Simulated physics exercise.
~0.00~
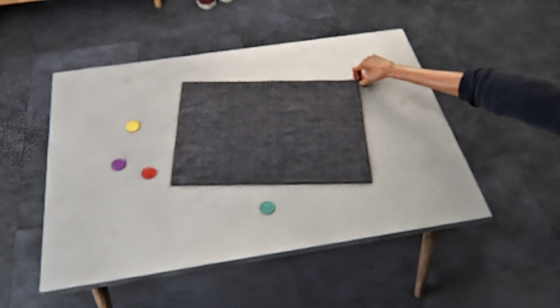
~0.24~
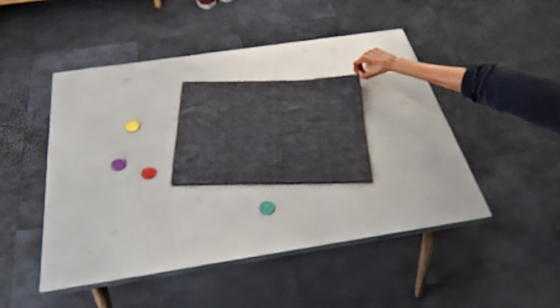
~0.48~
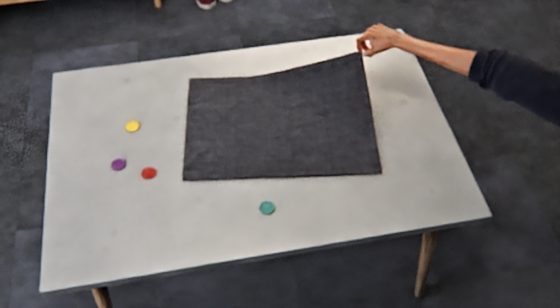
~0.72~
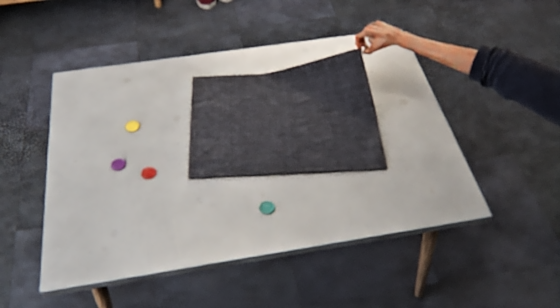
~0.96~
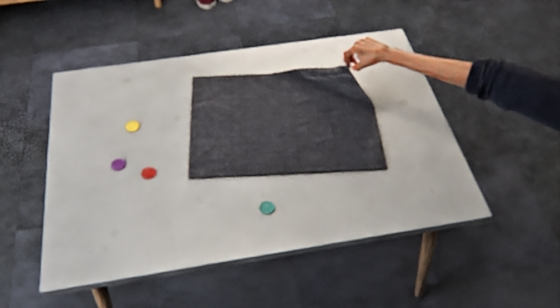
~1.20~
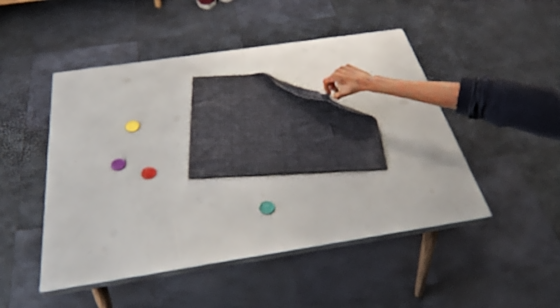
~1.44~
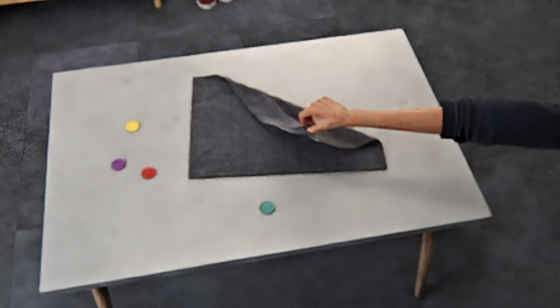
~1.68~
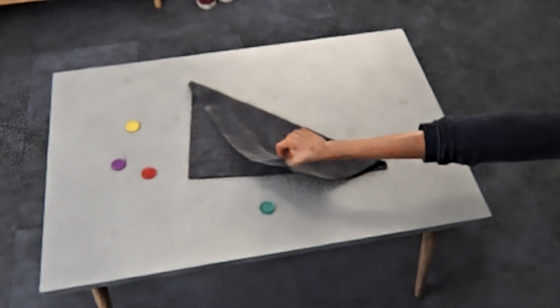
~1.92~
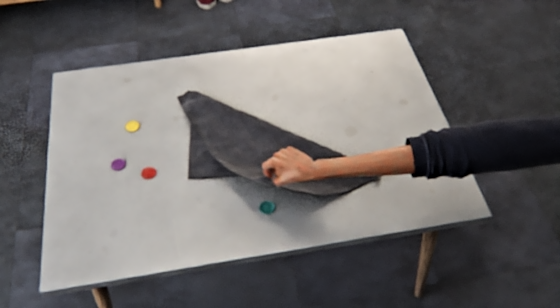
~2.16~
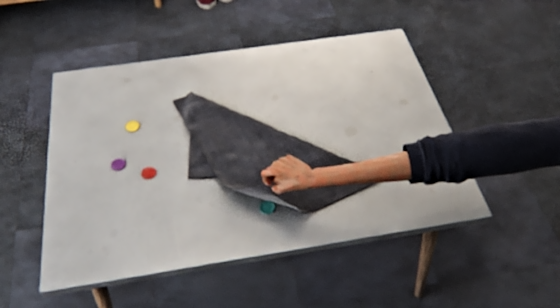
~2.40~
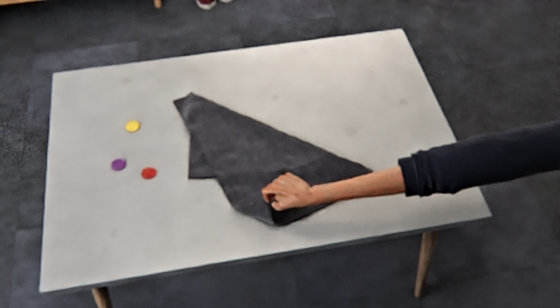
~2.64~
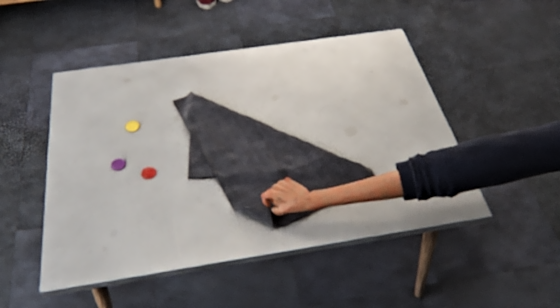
A hand in a dark sleeve reaches from the right over a pale table, seen from above at an angle, and holds the far right corner of a dark grey cloth. Yellow, purple and red discs lie to the left of the cloth, and a teal one sits just in front of it. The hand lifts the corner, shifting the cloth slightly right, then draws it left and towards the near edge, folding it diagonally. The corner comes down over the teal disc, hiding it. At the end the hand still rests on the folded cloth, and the other three discs remain uncovered.
